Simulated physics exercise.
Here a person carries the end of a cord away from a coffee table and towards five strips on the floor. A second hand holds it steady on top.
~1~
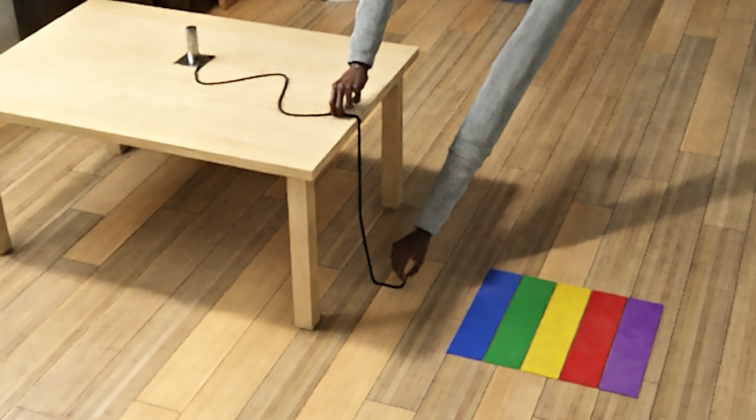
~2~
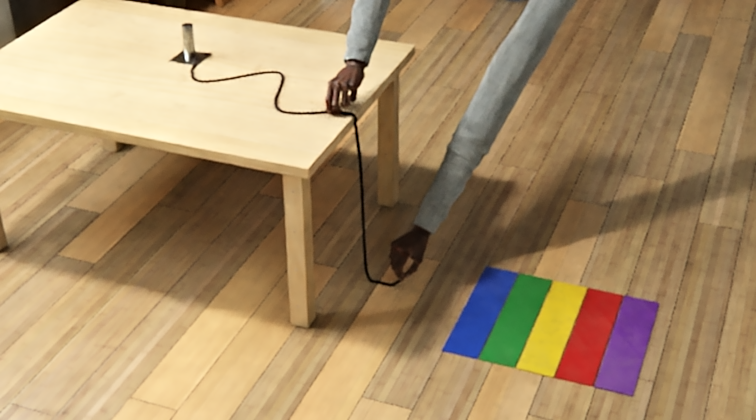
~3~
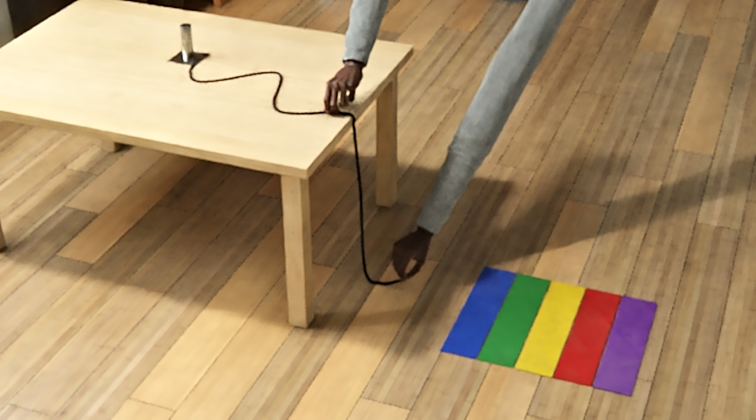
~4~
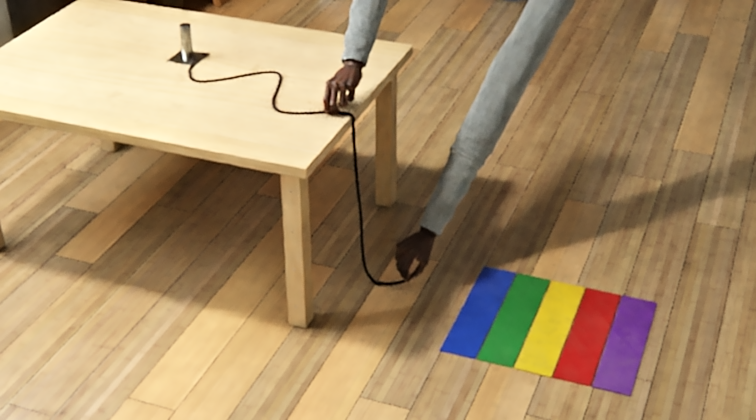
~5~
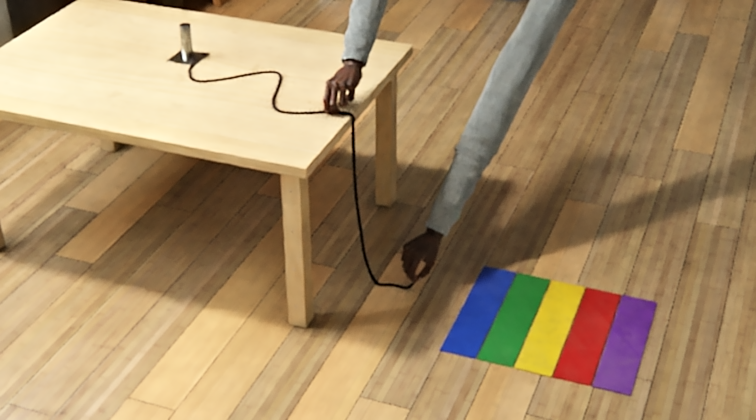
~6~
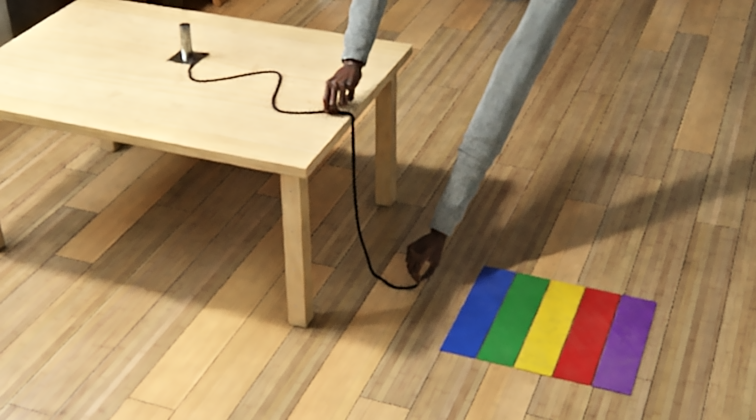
A black cord's end, held low by a person's hand, moved slightly right across the wooden floor toward five coloured strips, while their other hand stayed on the cord at the table's edge.
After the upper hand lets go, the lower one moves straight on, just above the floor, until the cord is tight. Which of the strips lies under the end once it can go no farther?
The purple one.
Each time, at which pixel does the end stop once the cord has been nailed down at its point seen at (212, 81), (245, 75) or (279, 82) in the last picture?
(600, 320), (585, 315), (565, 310).
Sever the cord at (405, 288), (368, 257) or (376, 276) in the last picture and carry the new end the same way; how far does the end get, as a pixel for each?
(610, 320), (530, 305), (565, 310).
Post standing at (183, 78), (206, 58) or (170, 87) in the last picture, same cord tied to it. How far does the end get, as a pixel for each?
Close to (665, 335), (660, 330) and (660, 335) in that order.
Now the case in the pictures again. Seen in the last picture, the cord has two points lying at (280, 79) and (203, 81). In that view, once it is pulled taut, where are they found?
Final positions are (327, 89) and (247, 70), in that order.
Early on, end near (569, 313); over yellow.
Midway, end near (611, 322); over purple.
At the end of the slack, end near (638, 328); over purple. Over purple.
